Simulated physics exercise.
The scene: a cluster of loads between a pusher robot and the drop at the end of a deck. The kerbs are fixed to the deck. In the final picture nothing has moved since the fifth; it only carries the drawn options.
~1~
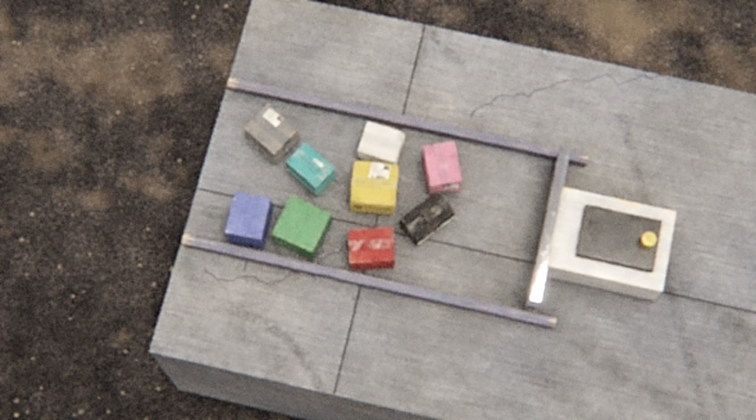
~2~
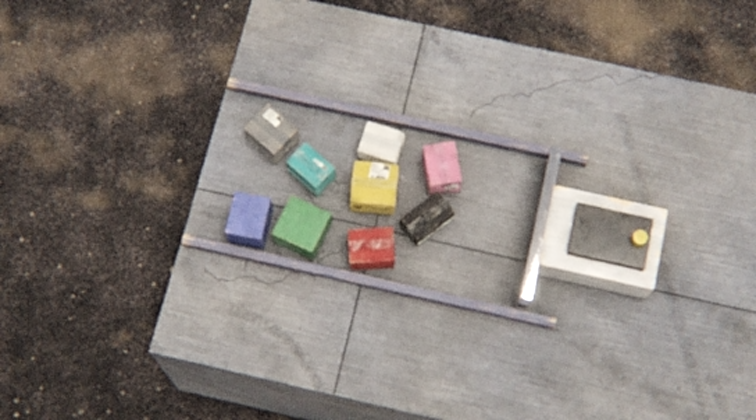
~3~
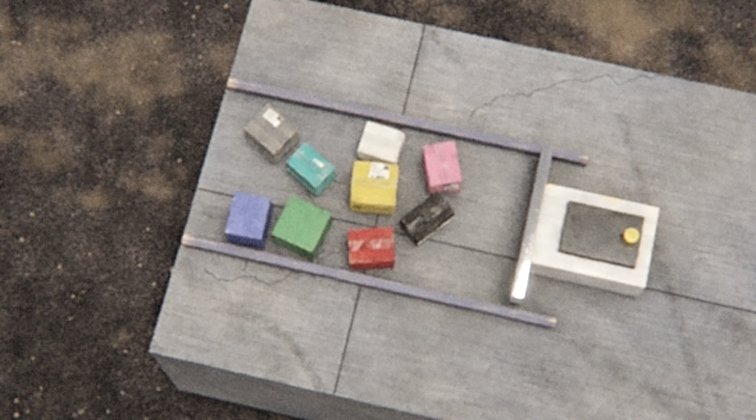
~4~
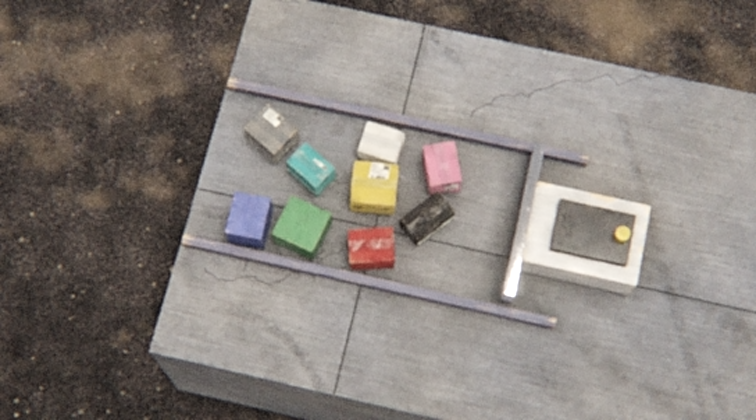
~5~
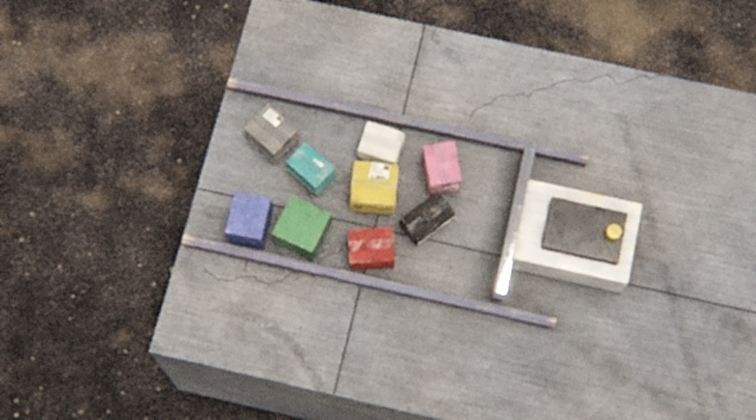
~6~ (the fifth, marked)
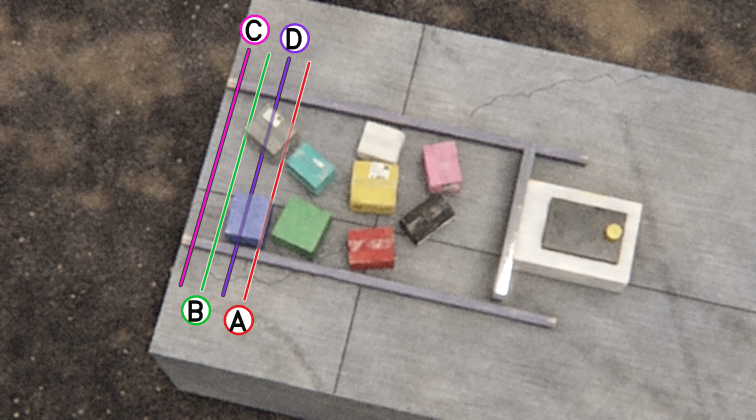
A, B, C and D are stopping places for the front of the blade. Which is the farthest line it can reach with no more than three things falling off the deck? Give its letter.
No farther than A.
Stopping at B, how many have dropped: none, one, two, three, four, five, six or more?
By then, six or more.
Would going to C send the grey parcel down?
Yes.
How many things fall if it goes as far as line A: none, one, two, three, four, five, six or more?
By then, three.
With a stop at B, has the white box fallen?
By then, yes.
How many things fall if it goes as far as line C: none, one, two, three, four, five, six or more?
By then, six or more.
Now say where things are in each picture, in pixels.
Yellow parcel (375, 188); red box (372, 249); white box (381, 146), in the first picture.
Robot (605, 235); grey parcel (272, 135), in the second picture.
Robot (595, 233); blue crate (250, 221), in the third picture.
Robot (587, 231); turquoise parcel (311, 170), in the fourth picture.
Robot (579, 229); yellow parcel (375, 188); red box (372, 249); white box (381, 146), in the fifth picture.
On the copy, A at (278, 178); B at (236, 169); C at (216, 164); D at (257, 173).
On A. First, robot (492, 210); pink parcel (418, 162); black box (408, 215).
Then, robot (407, 191); blue crate (224, 215); grey parcel (259, 129).
Finally, robot (340, 177); blue crate over the edge; grey parcel over the edge; three fallen.
By contrast, B drops six; C drops nine; D drops five.
